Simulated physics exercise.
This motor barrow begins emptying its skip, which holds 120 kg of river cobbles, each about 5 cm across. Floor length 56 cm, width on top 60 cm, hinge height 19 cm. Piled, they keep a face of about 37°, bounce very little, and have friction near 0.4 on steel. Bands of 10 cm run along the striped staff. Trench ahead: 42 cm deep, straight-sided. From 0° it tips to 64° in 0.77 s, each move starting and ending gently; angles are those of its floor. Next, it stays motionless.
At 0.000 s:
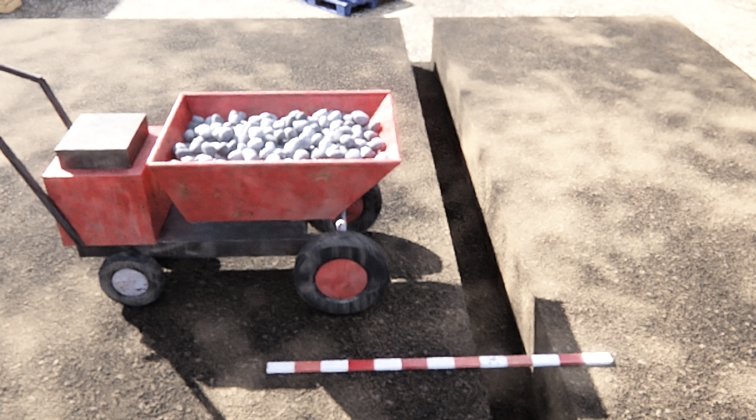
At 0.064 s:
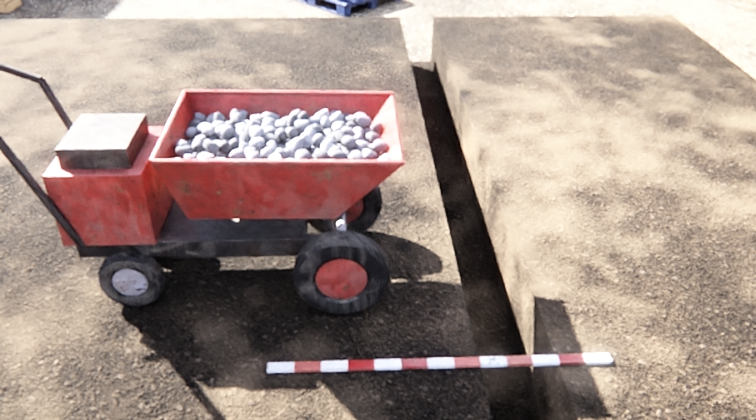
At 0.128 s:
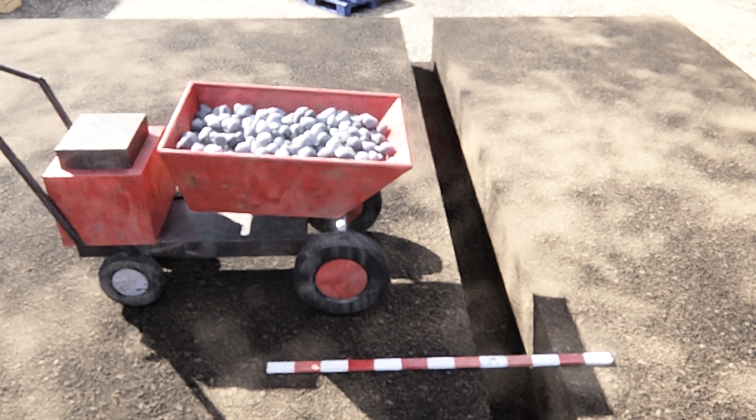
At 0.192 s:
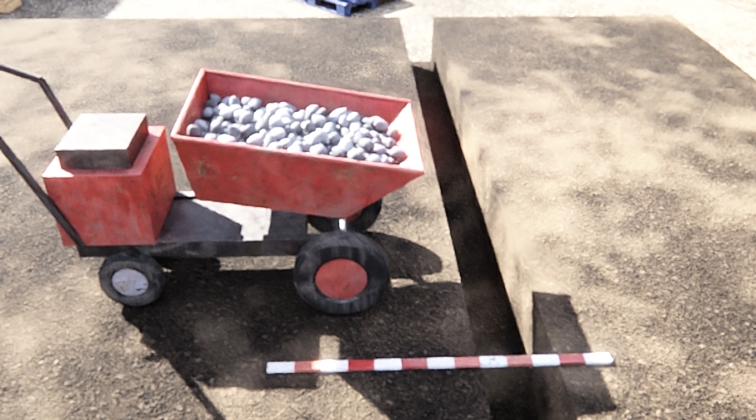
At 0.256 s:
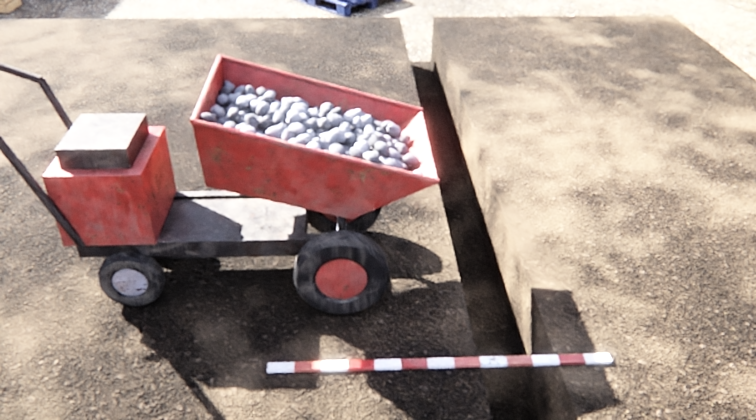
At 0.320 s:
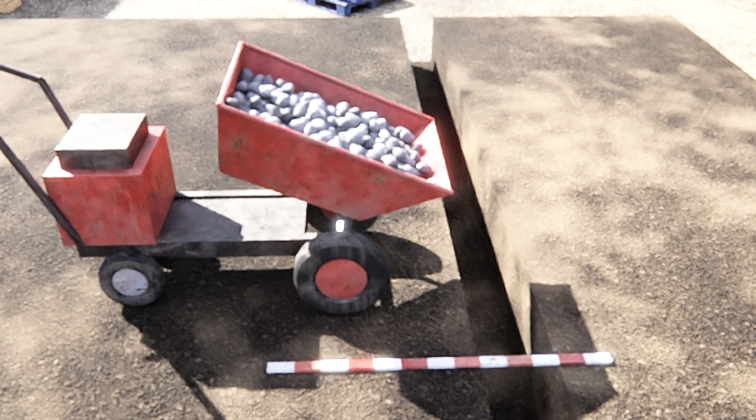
On sunlit, gritty ground beside a straight-sided trench, a red motor barrow stood still while its skip, full of grey cobbles, tilted up at the back and leaned steadily toward the right.
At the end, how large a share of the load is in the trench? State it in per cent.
A share of about 66 per cent.
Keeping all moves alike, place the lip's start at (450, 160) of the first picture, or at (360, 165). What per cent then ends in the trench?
Estimates: 30 % then 90 %.
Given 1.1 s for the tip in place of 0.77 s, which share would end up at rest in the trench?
Roughly 75% would finish there.
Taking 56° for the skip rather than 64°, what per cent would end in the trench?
It would be near 55 per cent.
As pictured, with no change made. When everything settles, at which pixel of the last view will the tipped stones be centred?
Around (502, 313).
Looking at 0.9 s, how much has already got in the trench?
Some 15 per cent.
After 0.6 s the floor is at 54°; 100 % in the skip; the foremost stones are at (470, 211).
After 0.9 s the floor is at 64°; 81 % in the skip, 17 % in the trench, 1 % past the trench; the foremost stones are at (541, 272).
After 1.2 s the floor is at 64°; 35 % in the skip, 33 % in the trench, 32 % past the trench; the foremost stones are at (677, 284).
After 3.2 s the floor is at 64°; 0 % in the skip, 66 % in the trench, 34 % past the trench; the foremost stones are past the picture's edge.
